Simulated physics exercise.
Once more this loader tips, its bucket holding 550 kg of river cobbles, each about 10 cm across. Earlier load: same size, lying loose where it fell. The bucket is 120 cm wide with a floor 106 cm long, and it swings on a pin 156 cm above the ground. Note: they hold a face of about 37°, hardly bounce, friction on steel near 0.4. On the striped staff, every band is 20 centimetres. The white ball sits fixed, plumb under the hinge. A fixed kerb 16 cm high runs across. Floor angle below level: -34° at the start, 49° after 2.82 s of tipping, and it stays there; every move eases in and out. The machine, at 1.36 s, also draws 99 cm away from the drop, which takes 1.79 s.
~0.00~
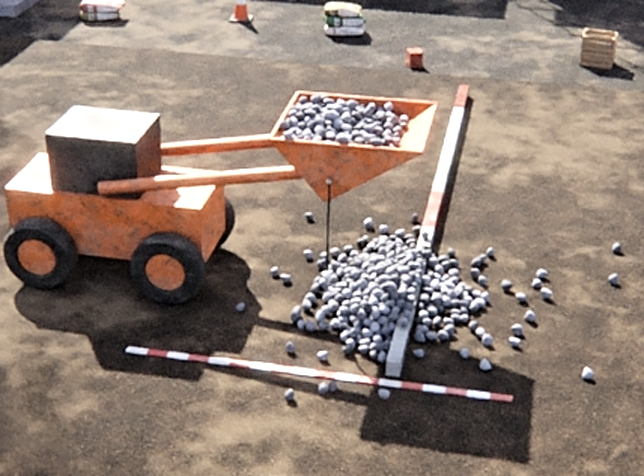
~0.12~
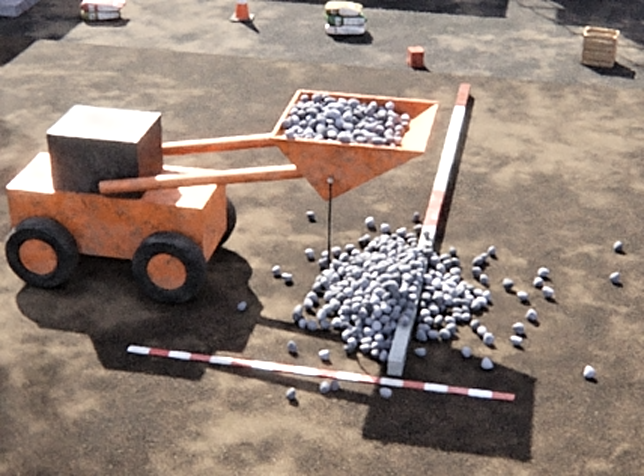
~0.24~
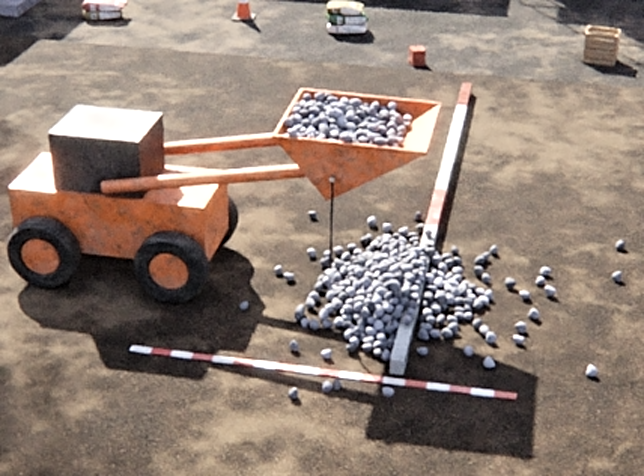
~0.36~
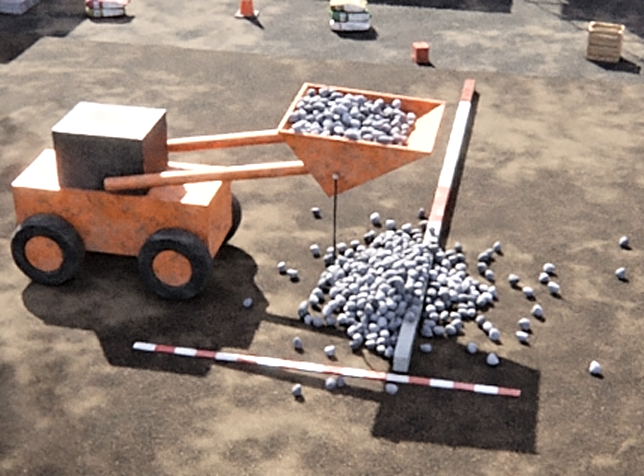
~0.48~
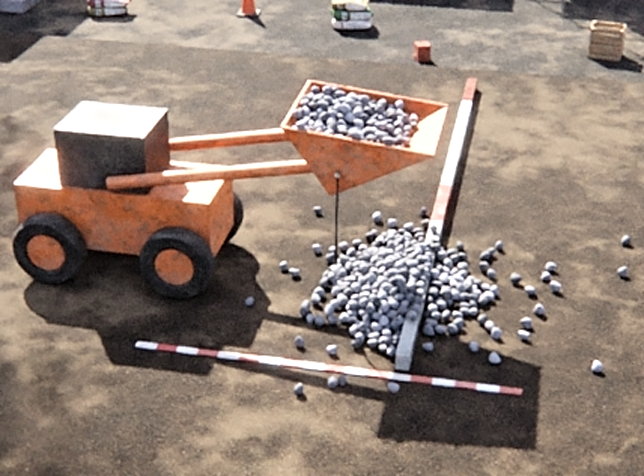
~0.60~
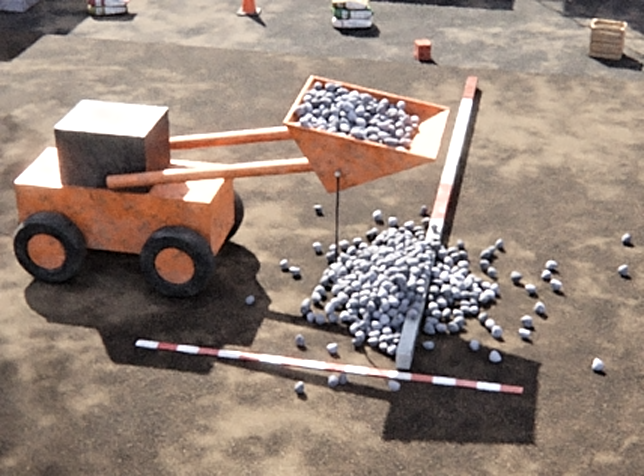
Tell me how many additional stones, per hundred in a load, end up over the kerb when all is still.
Some 28 in every hundred.
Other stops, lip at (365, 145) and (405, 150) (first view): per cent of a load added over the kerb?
Case one about 0 %, case two about 15 %.
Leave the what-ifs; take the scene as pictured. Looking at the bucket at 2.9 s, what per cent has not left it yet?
About 0 percent.
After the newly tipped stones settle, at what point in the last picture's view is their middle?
Around (384, 277).
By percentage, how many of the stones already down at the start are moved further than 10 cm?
Estimate: 15 %, roughly.
After 2.1 s the floor is at 36°; in per cent of one load, 54 in the bucket, 118 on this side of the kerb, 27 over the kerb; the foremost stones are at (590, 289).
After 2.9 s the floor is at 49°; in per cent of one load, 0 in the bucket, 153 on this side of the kerb, 47 over the kerb; the foremost stones are at (594, 296).
After 3.6 s the floor is at 49°; in per cent of one load, 0 in the bucket, 152 on this side of the kerb, 47 over the kerb; the foremost stones are at (596, 297).
After 6.4 s the floor is at 49°; in per cent of one load, 0 in the bucket, 152 on this side of the kerb, 47 over the kerb; the foremost stones are at (596, 297). Net gain over the kerb, 28.
